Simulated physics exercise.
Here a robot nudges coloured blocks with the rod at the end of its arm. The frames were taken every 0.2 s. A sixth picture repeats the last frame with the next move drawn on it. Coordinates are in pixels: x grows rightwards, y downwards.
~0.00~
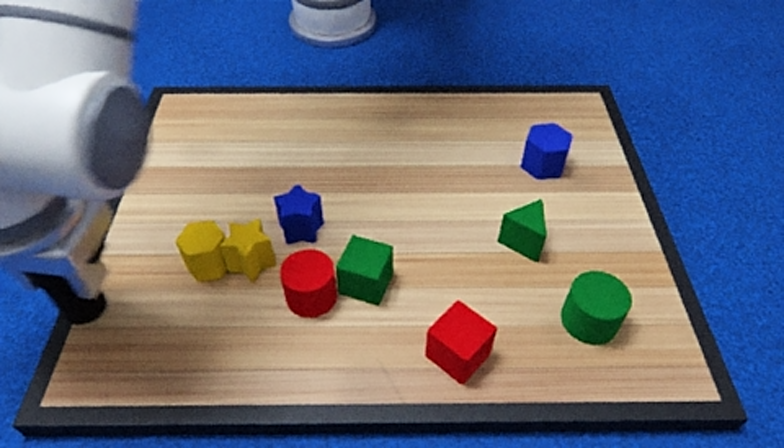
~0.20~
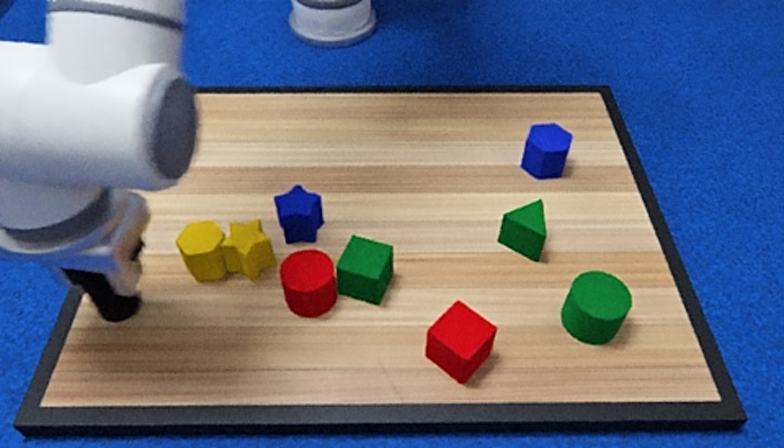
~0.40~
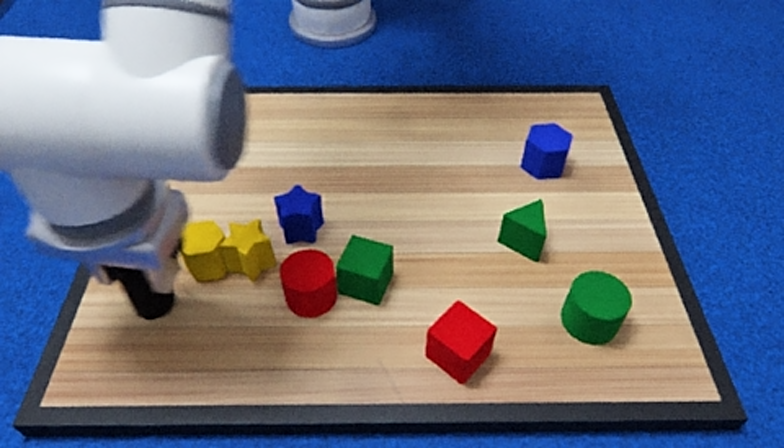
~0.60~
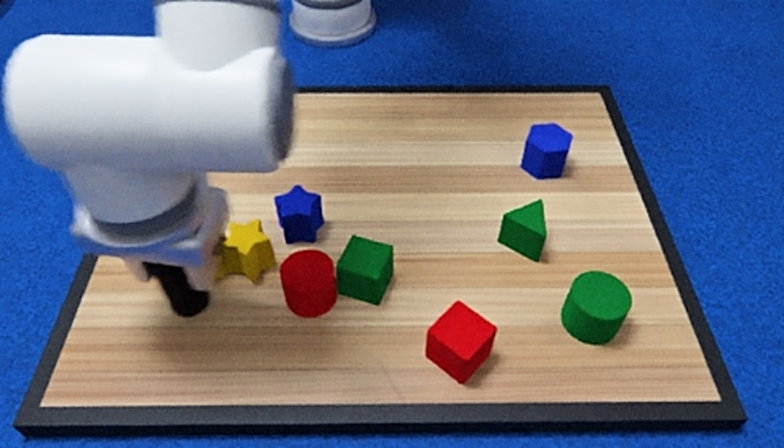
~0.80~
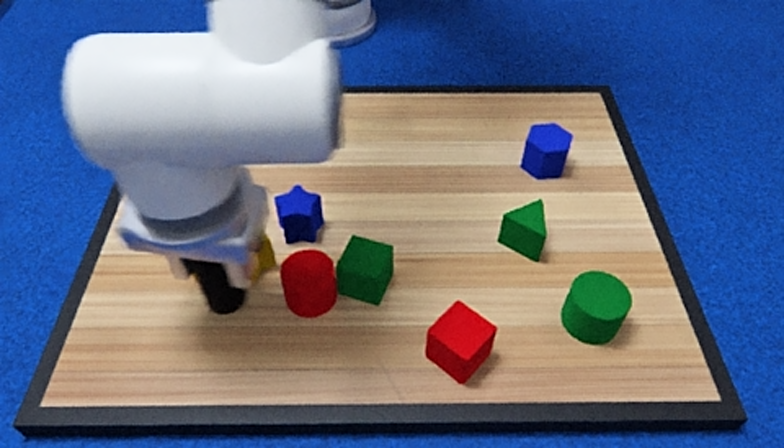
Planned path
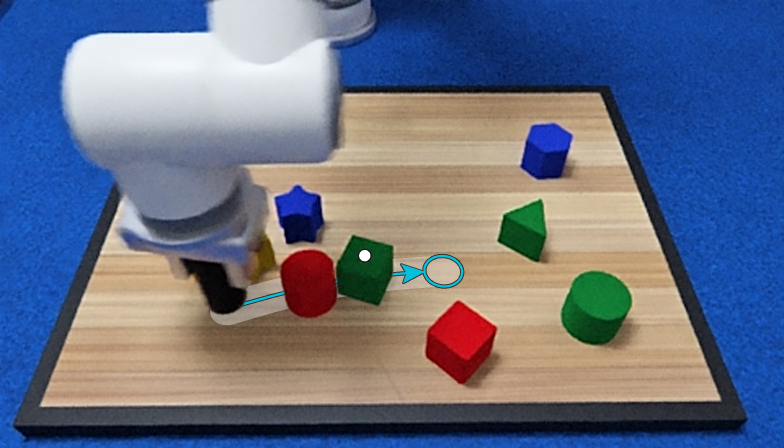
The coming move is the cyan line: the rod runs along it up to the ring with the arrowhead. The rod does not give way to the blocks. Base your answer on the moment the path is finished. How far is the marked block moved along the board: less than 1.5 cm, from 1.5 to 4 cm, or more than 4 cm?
It will fall in the top band, over 4 cm.
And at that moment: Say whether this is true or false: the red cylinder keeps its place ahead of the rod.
That statement is not accurate.
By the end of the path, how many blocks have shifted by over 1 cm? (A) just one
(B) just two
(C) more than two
Option B.
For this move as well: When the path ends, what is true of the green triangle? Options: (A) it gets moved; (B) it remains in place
Choice B: It remains in place.
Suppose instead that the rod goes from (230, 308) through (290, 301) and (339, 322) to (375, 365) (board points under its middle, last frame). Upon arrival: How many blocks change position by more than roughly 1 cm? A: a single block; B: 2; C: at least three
Option B.
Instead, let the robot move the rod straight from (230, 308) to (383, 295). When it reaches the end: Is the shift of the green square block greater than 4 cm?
Yes - that is the case.
The line goes from (230, 308) through (303, 288) and (373, 276) to (443, 271); the dot is on the green square block.
On the path given first. One third of the way, rod (302, 278); red cylinder (343, 273); green square block (390, 258), turned 50° anticlockwise.
Two thirds of the way, rod (374, 266); red cylinder (389, 285); green square block (424, 255), turned 70° anticlockwise.
At the end, rod (444, 261); yellow star block unmoved; red cylinder (391, 286); green square block (486, 263), turned 60° anticlockwise; green triangle unmoved.
